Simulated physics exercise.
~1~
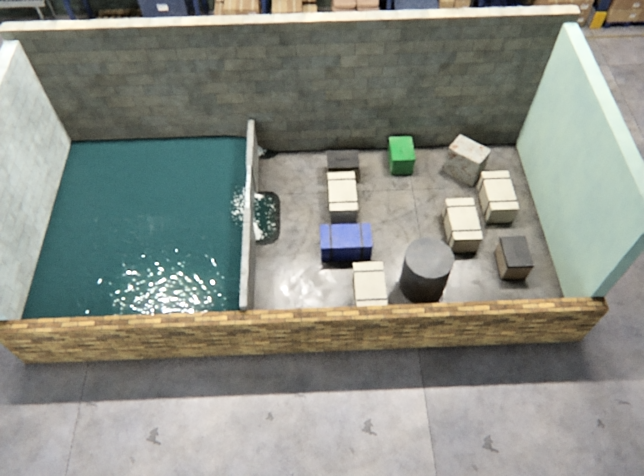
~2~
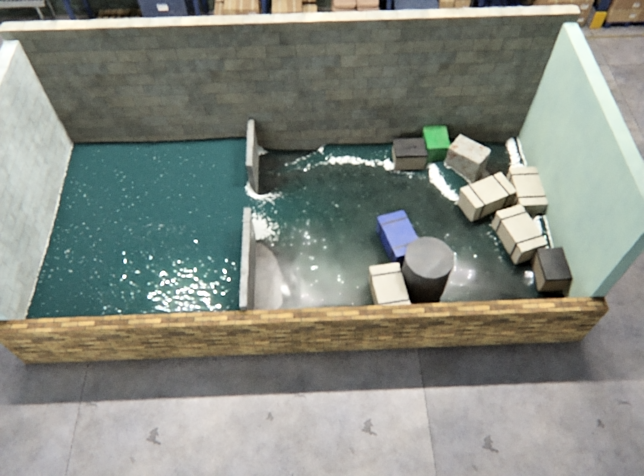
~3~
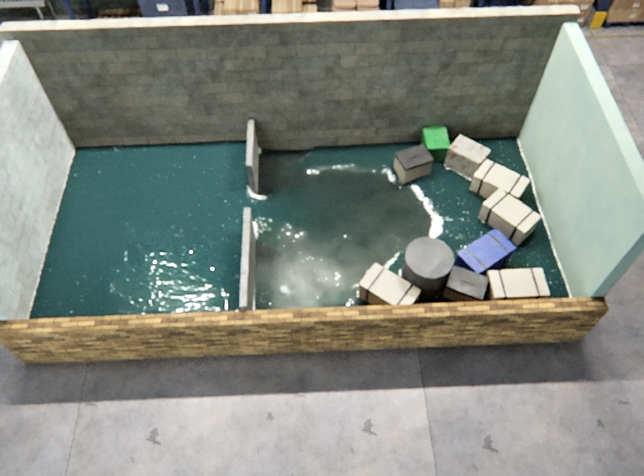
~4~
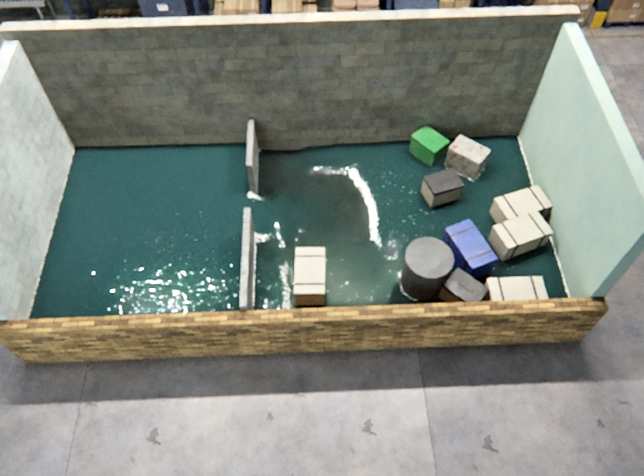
Water from the flooded left room poured through a gap in the dividing wall and swept most of the chests and trunks rightward, carrying the blue one far toward the right side while the green one shifted slightly, and both ended up floating.
